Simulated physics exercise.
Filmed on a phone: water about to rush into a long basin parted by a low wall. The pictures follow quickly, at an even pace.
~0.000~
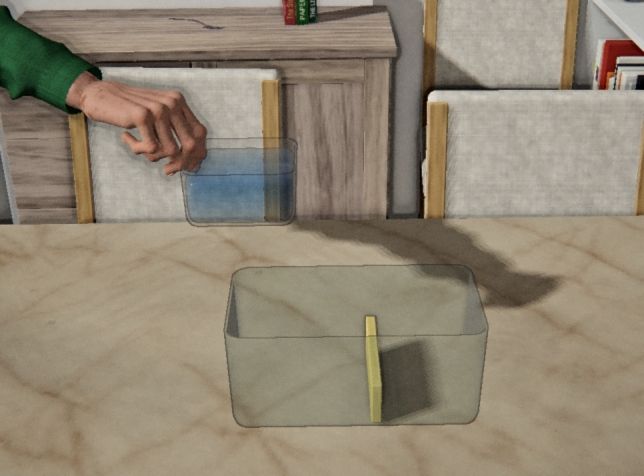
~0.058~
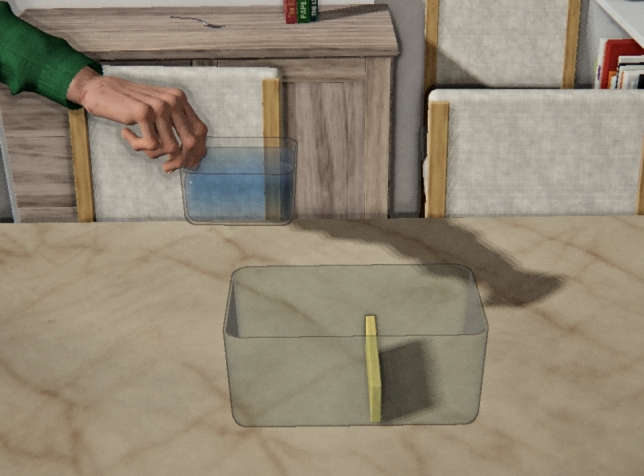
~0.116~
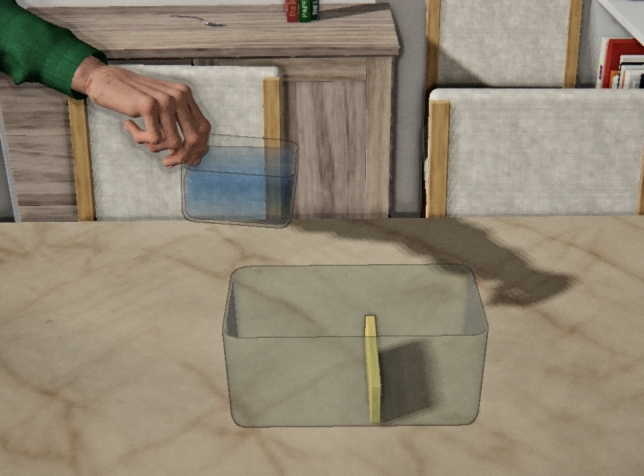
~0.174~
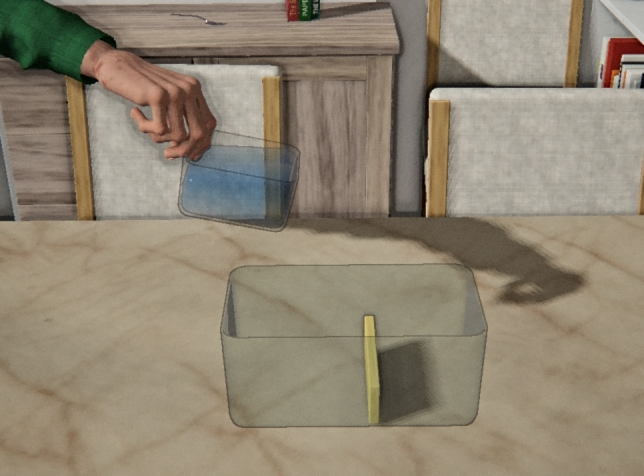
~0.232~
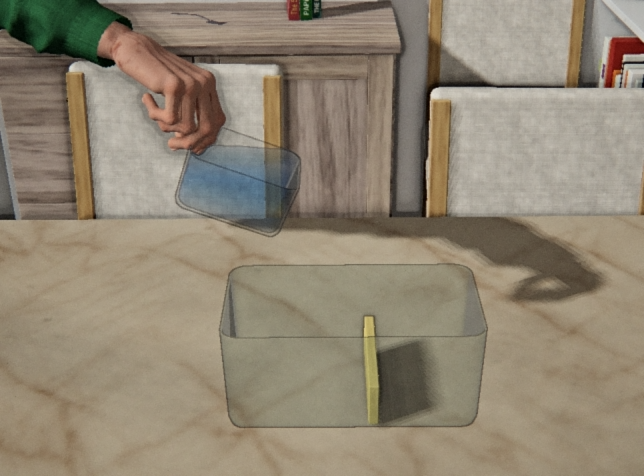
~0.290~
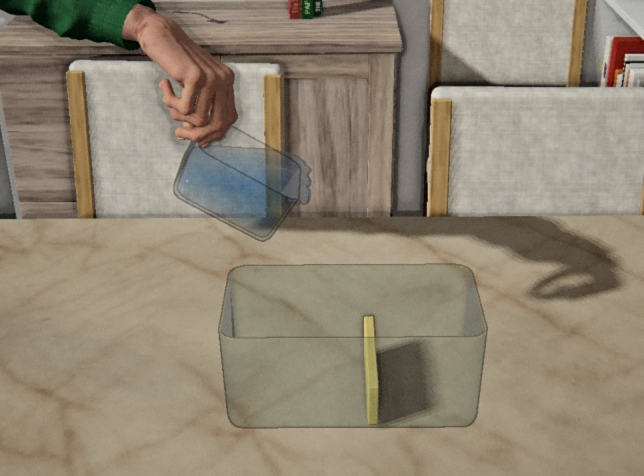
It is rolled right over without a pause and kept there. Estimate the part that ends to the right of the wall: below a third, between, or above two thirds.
It comes to not even a third.
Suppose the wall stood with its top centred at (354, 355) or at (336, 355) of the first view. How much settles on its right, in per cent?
In turn 60 and 75 in a hundred.
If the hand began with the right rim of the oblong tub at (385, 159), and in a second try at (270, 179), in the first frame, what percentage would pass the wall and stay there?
First some 90, then 5 per cent.
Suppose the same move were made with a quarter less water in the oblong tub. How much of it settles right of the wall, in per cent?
Some 5 per cent.
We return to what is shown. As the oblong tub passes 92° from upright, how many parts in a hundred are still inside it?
Close to 20 per cent.
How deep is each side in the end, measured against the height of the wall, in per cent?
Left about 30, right about 20.
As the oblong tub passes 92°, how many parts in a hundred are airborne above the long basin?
Some 45 per cent.
A moment on, the oblong tub is tipped on its side and 18 per cent is still to pour, 24 is left of the wall and 15 right of it.
Next, the oblong tub is tipped right over and 3 per cent is still to pour, 65 is left of the wall and 26 right of it.
Then the oblong tub is tipped right over and 0 per cent is still to pour, 71 is left of the wall and 26 right of it.
Later the oblong tub is tipped right over and 0 per cent is still to pour, 72 is left of the wall and 26 right of it.
Finally, 72 per cent lies left of the wall, 26 right of it and 2 outside.
